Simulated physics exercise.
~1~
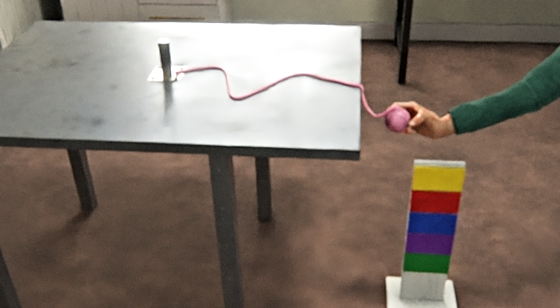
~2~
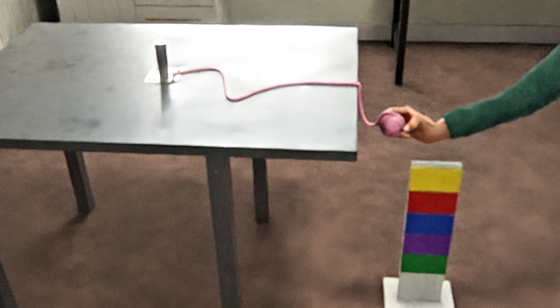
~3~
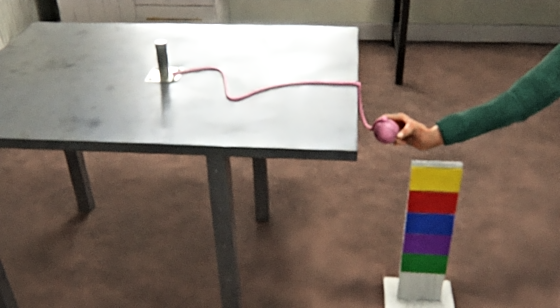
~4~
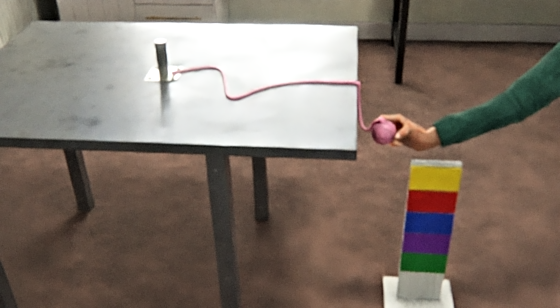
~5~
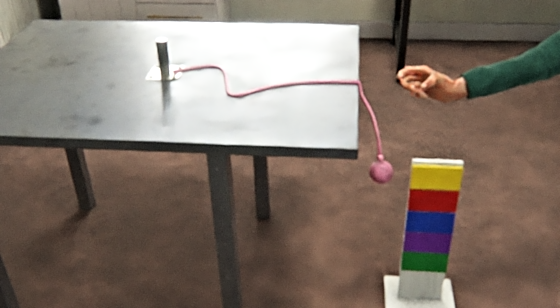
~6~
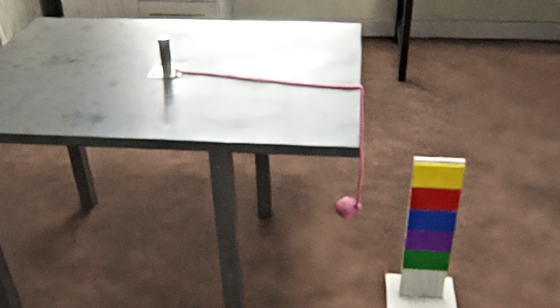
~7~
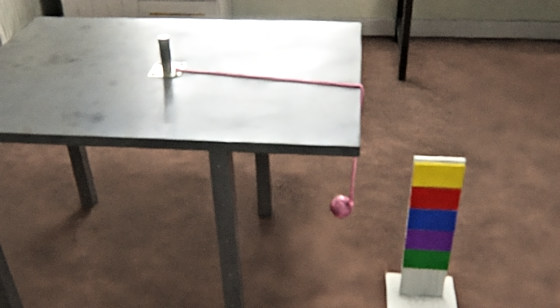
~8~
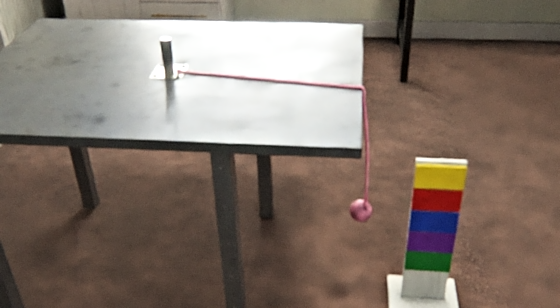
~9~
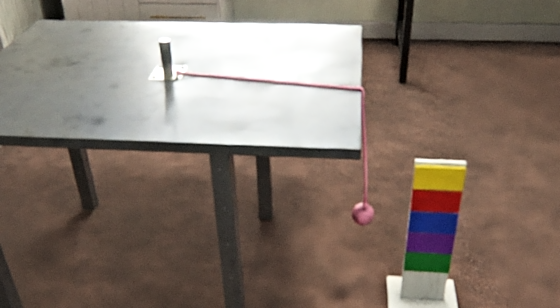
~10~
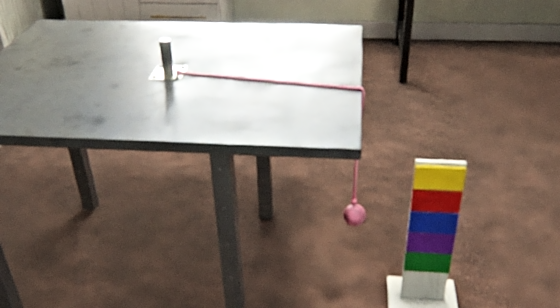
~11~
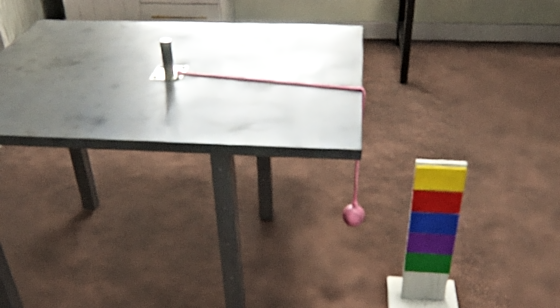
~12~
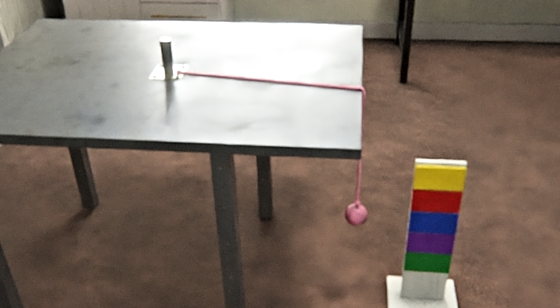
The clip opens on a grey table where a pink lead runs in loose curves from a small upright post to a pink ball, held by a hand just past the right edge. Beside it stands a white board with yellow, red, blue, purple and green bands. The hand moves the ball slightly left and down, then lets go and draws back. The ball drops and swings left beneath the table edge as the lead pulls straight across the tabletop. It swings back a little to the right, then settles, hanging still level with the blue band.
